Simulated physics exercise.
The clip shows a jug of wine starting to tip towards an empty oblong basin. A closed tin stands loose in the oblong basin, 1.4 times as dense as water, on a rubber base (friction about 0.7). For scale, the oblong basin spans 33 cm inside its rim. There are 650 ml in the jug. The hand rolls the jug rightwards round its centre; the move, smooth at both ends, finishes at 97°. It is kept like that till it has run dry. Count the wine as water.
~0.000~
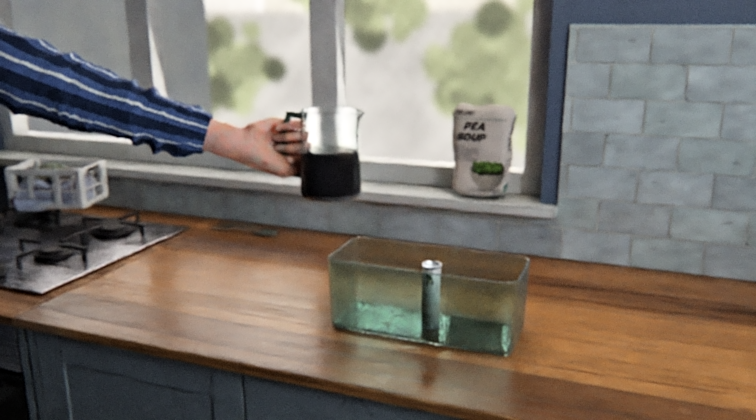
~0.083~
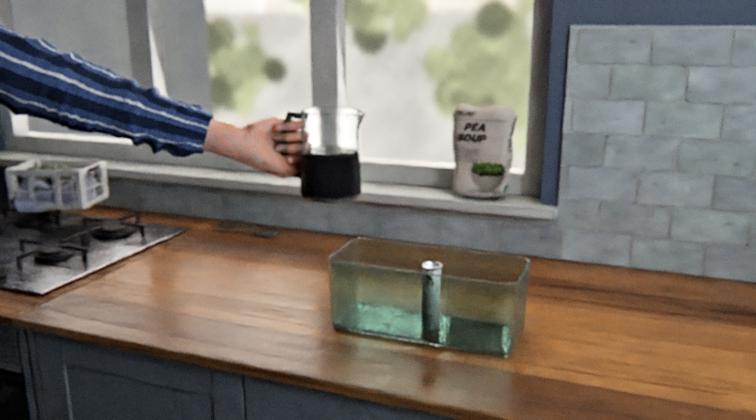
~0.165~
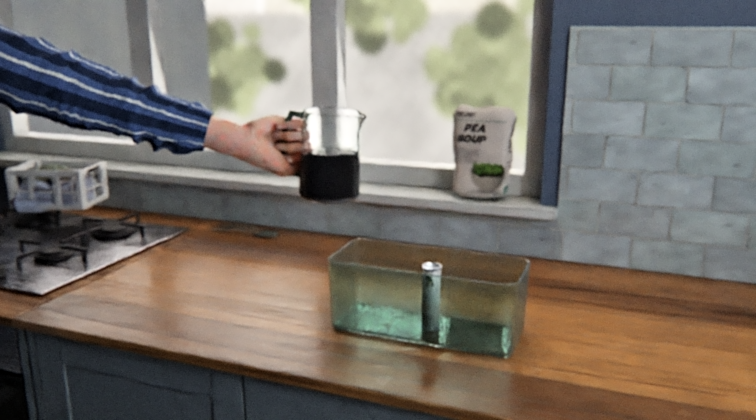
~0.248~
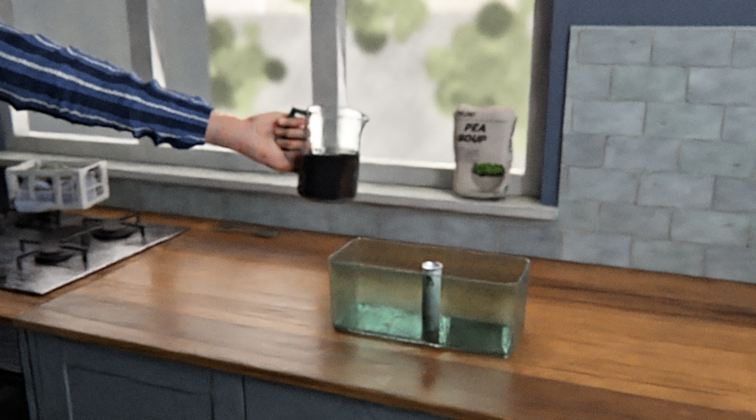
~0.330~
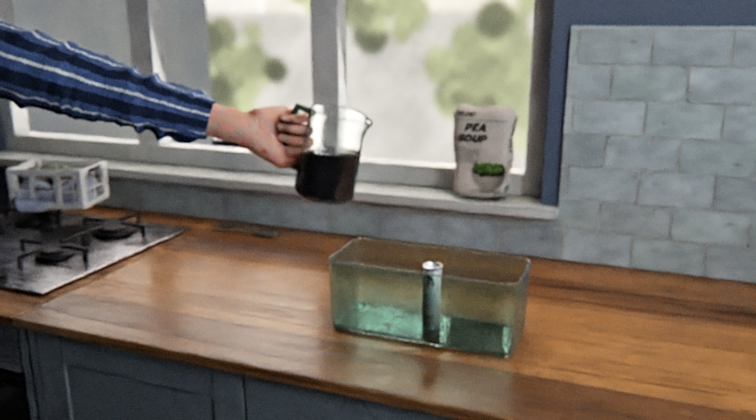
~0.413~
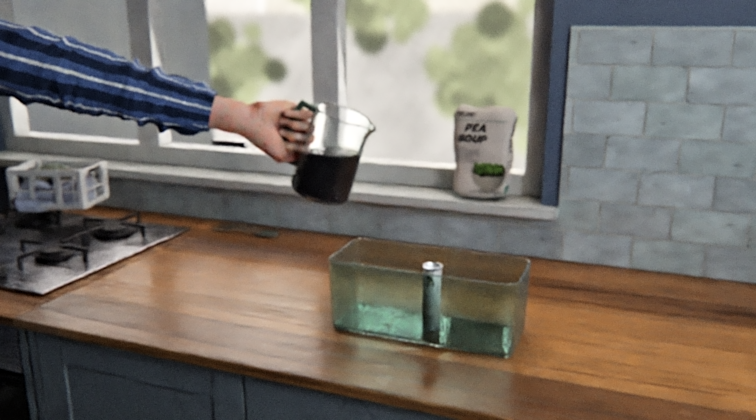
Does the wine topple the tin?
It goes over.
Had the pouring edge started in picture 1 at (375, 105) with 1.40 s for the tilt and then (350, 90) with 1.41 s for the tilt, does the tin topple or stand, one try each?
First it stays up; then it stays up.
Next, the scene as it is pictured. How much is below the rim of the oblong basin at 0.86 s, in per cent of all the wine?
Some 0 per cent.
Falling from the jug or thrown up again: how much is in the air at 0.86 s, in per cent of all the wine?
Some 1 per cent.
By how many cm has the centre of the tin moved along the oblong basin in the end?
Some 8.0 cm.
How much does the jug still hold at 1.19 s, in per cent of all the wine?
About 64 per cent.
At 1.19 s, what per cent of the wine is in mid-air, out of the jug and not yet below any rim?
About 22 per cent.
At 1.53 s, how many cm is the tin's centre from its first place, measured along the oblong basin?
Some 6 cm.
Then, 0.86 s in, the tilt is 65° and 99 per cent is still to pour; the tin stands where it began.
Then, 1.19 s in, the tilt is 92° and 63 per cent is still to pour; the tin stands where it began.
Then, 1.53 s in, the tilt is 97° and 21 per cent is still to pour; the tin lies on its side.
Then, 1.90 s in, the tilt is 97° and 6 per cent is still to pour; the tin lies on its side.
Finally, the tin lies on its side.
